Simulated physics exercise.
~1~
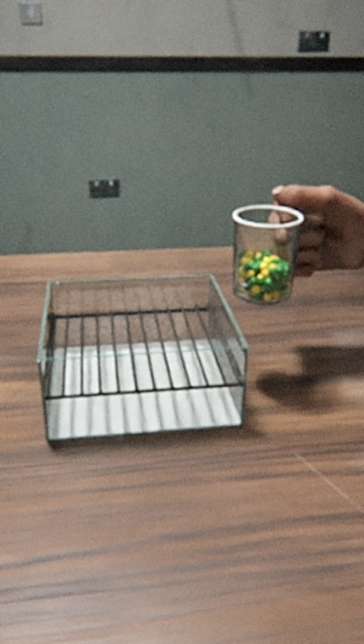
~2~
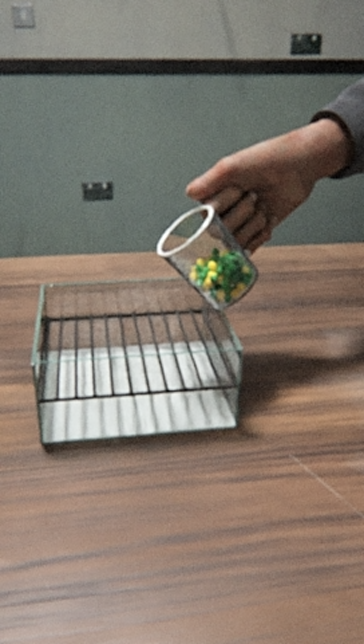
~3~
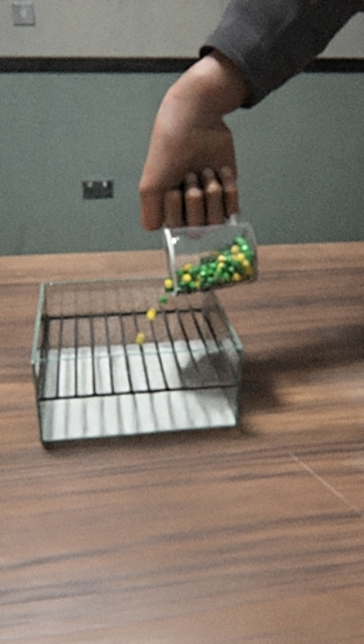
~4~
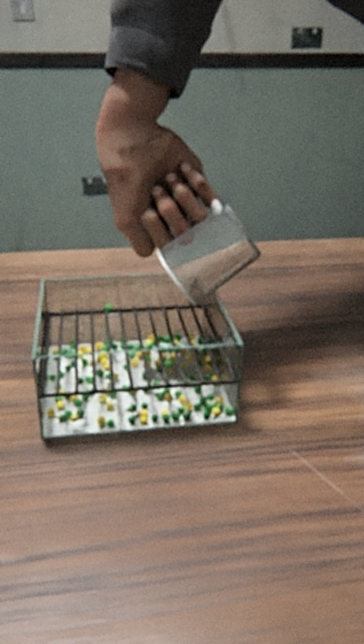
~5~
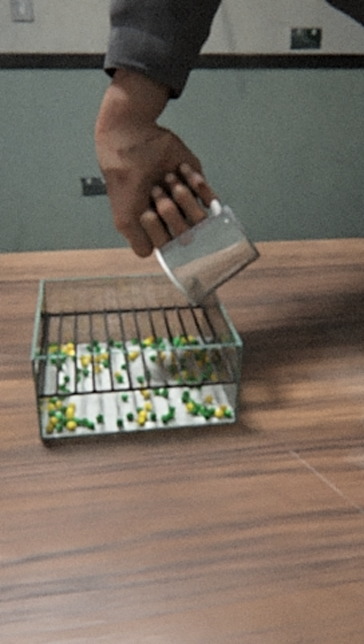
At the start, a hand holds a clear cup of small green and yellow pieces upright beside a glass box with a wire rack across it, on a wooden table. The hand moves the cup left and tilts it over the box. With the cup on its side, a few yellow pieces start to drop toward the wires. The hand then tips the cup further and empties it, and most of the pieces pass through while some remain around the rack. By the end, the green and yellow pieces all lie scattered beneath the wires, and the hand still holds the empty cup above.
